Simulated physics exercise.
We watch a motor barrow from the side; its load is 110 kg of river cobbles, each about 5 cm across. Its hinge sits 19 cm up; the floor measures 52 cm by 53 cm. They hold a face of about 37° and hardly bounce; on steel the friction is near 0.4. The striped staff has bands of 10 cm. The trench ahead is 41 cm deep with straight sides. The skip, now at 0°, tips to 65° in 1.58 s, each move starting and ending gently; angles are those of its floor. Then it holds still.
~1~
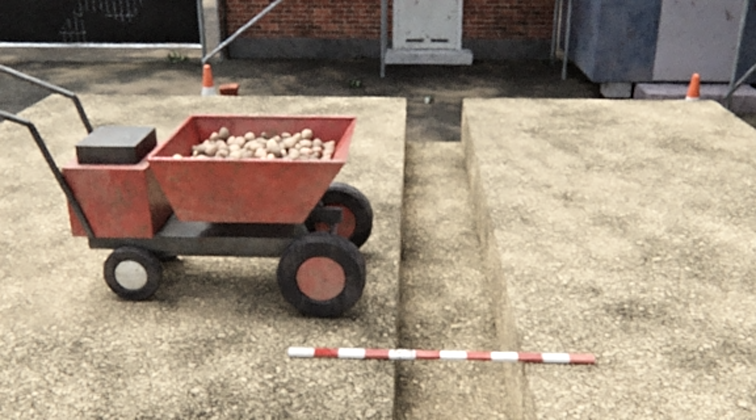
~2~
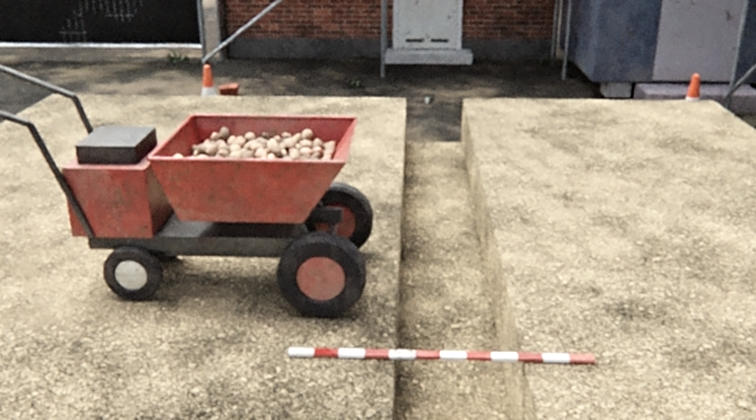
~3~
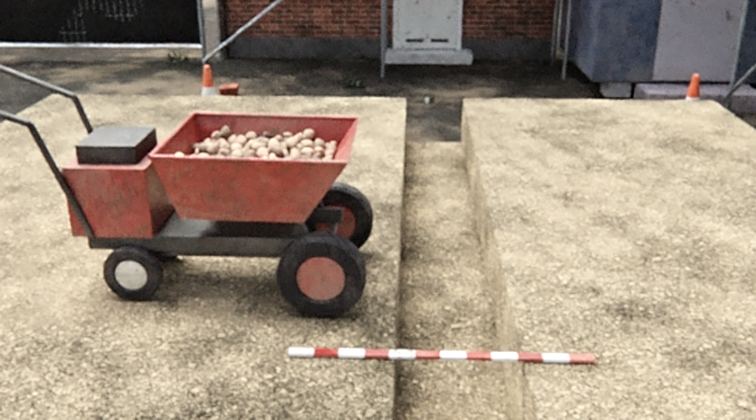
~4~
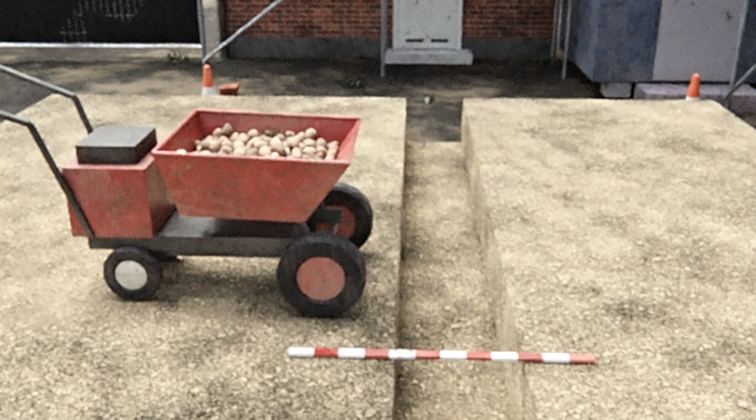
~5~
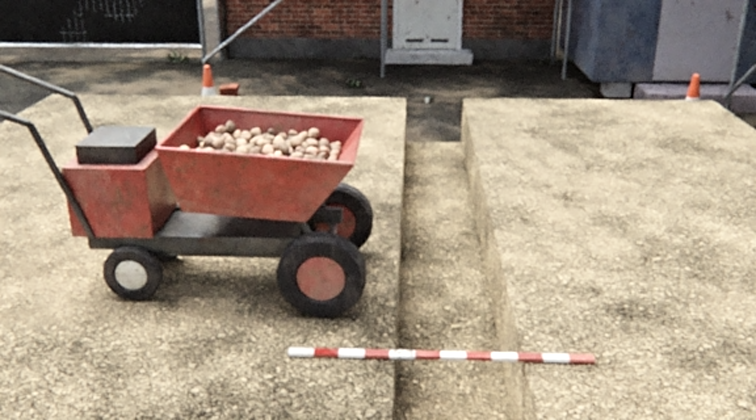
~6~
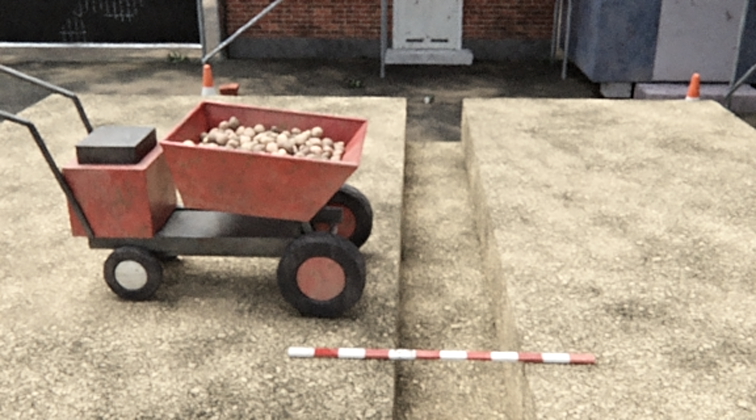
A red motor barrow loaded with round stones stood beside a straight trench, a red and white striped staff lying in front, and after a still moment its skip tilted slightly towards the right.
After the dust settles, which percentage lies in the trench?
Some 75 per cent of it.
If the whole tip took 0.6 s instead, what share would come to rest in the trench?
In that case some 55 per cent.
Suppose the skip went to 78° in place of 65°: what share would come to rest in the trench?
It would be near 90 per cent.
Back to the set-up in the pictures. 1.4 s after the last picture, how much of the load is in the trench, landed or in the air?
Some 20 per cent.
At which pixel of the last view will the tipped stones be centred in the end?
Their middle is at about (468, 348).
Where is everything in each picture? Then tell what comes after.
In the first frame, the skip is at 0°, its lip at (344, 163); the top of the load is at (263, 145).
In the second frame, the skip is at 0°, its lip at (345, 163); the top of the load is at (264, 145).
In the third frame, the skip is at 1°, its lip at (347, 163); the top of the load is at (265, 144).
In the fourth frame, the skip is at 2°, its lip at (350, 164); the top of the load is at (261, 143).
In the fifth frame, the skip is at 4°, its lip at (353, 165); the top of the load is at (238, 142).
In the sixth frame, the skip is at 6°, its lip at (358, 166); the top of the load is at (232, 137).
Then, 0.9 s after the last picture the floor is at 55°, 100 % in the skip; the foremost stones are at (425, 196).
Then, 1.4 s after the last picture the floor is at 65°, 76 % in the skip, 22 % in the trench, 1 % past the trench; the foremost stones are at (516, 272).
Then, 1.7 s after the last picture the floor is at 65°, 48 % in the skip, 47 % in the trench, 5 % past the trench; the foremost stones are at (572, 287).
Then, 3.7 s after the last picture the floor is at 65°, 20 % in the skip, 75 % in the trench, 5 % past the trench; the foremost stones are at (601, 288).
